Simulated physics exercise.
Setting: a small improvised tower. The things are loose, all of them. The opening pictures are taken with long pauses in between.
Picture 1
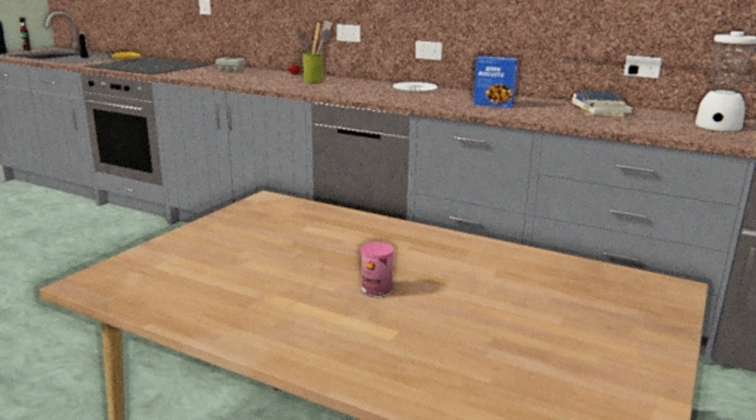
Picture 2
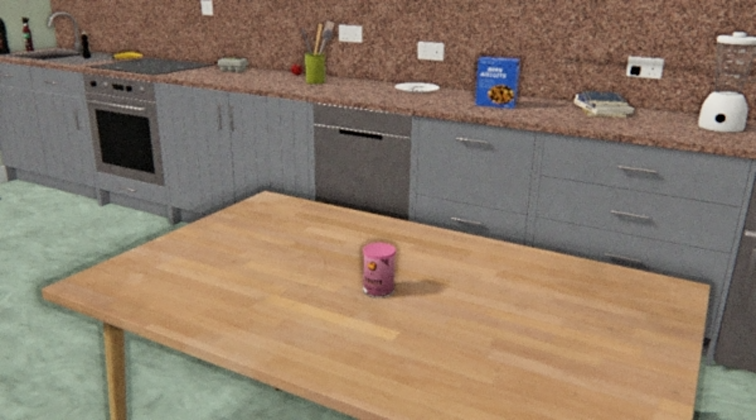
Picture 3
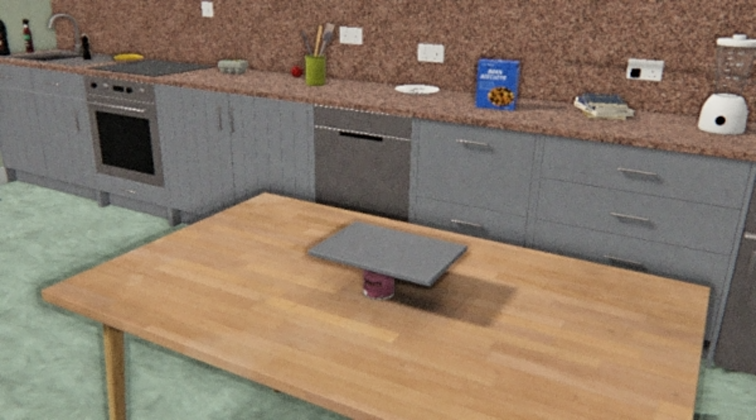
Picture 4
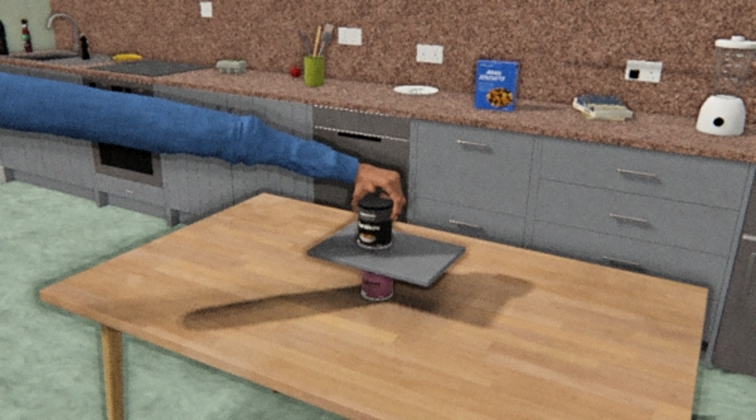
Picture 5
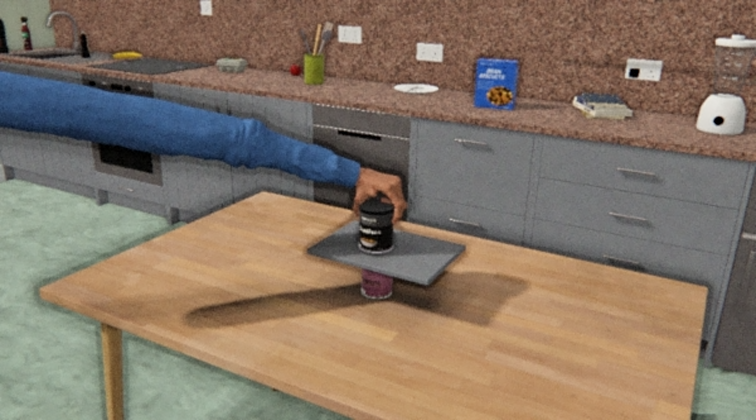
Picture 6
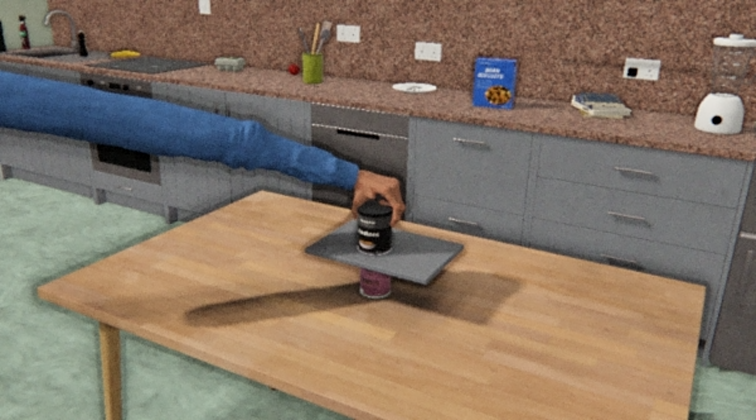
A pink tin stood alone on a wooden kitchen table, then a flat grey board lay across its top, and a blue-sleeved arm reached in from the left and lowered a black tin onto the board.
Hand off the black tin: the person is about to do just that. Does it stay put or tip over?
I expect success here.
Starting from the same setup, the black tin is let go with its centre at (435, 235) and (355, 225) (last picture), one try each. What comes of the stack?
First case: It collapses; second case: It remains standing.
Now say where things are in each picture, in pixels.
The last thing is not in view yet; pink tin (377, 270), in the first frame.
The last thing is not in view yet; pink tin (379, 270), in the second frame.
The last thing is not in view yet, in the third frame.
Still above its spot; black tin (375, 222), in the fourth frame.
Still above its spot; black tin (376, 226), in the fifth frame.
Set down, still held; black tin (375, 229), in the sixth frame.
Then, 0.30 s after the last picture, nothing has stirred.
Then, 0.70 s after the last picture, black tin resting near (375, 229).
At rest, all 3 in place. Seen from the same camera at the end, black tin near (375, 229). The stack holds.
